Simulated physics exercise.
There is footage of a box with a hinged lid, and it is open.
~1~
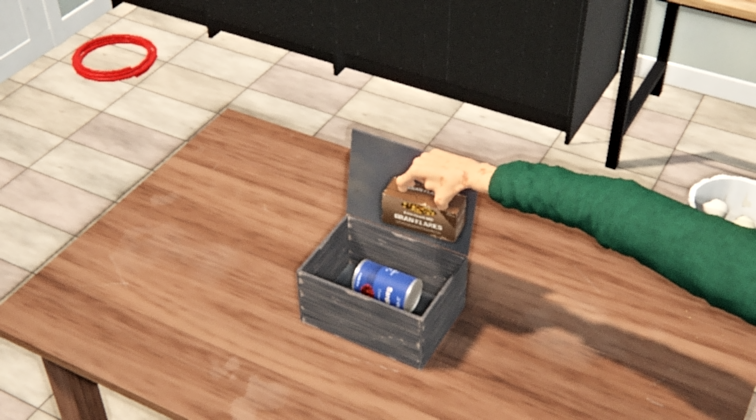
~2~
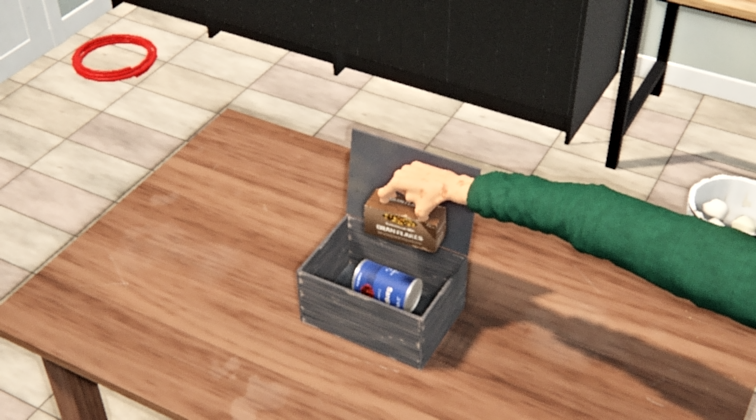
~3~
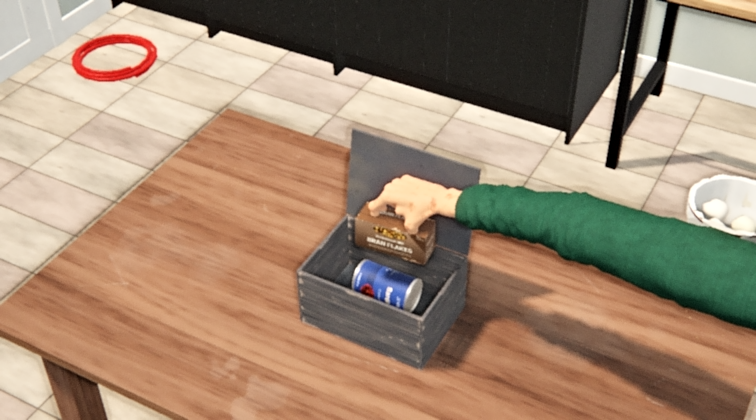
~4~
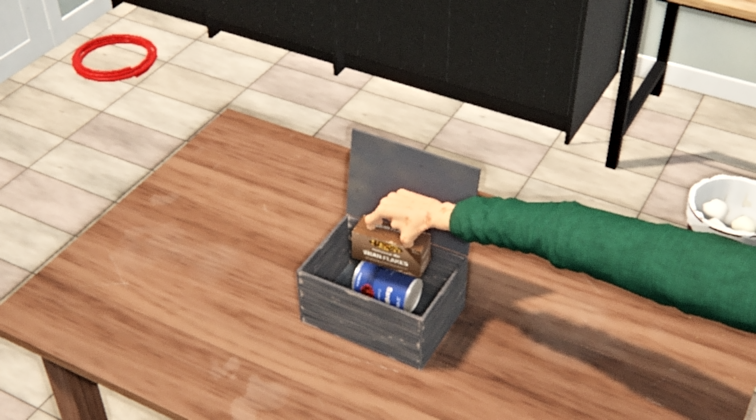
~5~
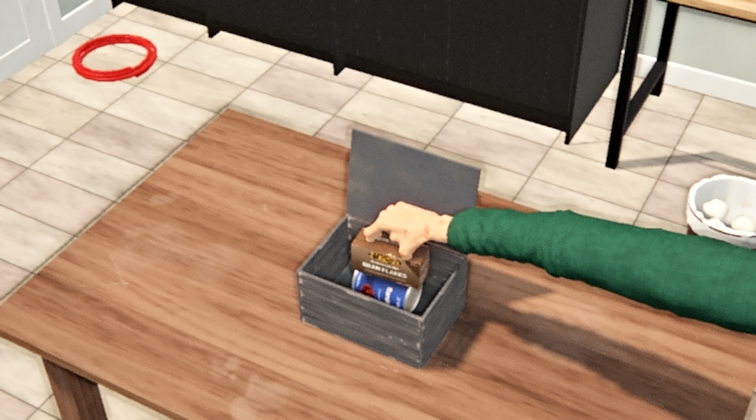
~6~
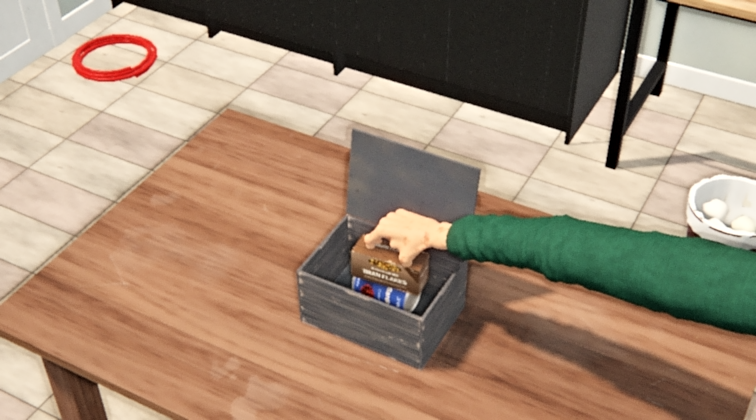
A hand lowers a brown carton into an open grey box holding a blue tin.
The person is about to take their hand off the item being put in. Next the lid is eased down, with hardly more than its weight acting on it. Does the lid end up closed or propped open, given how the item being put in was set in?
The lid ends up closed.
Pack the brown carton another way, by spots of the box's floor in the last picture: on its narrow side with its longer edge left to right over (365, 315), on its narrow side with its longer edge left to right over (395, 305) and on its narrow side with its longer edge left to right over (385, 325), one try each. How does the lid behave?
1: Closed. 2: Closed. 3: Closed.
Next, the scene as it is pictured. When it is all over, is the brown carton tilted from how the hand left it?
In the end, the brown carton winds up askew.
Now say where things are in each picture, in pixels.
Still above its spot; brown carton (424, 210); blue tin (387, 286), in the first picture.
Still above its spot; brown carton (405, 221); blue tin (387, 286), in the second picture.
Still above its spot; brown carton (395, 233); blue tin (387, 286), in the third picture.
Still above its spot; brown carton (391, 246); blue tin (387, 286), in the fourth picture.
Still above its spot; brown carton (390, 258); blue tin (387, 286), in the fifth picture.
In place under the hand; brown carton (390, 265), in the sixth picture.
Then, 0.50 s later than the last frame, brown carton on its side near (373, 317).
Then, 1.50 s later than the last frame, lid 65° above the rim; brown carton on its side near (373, 317); blue tin moved a little.
Then, 2.00 s later than the last frame, lid 12° above the rim; brown carton on its side near (373, 317); blue tin moved a little.
When it is over, lid shut; lying over in the box, brown carton; blue tin as before. End places, in pixels of the last picture, brown carton near (373, 317).
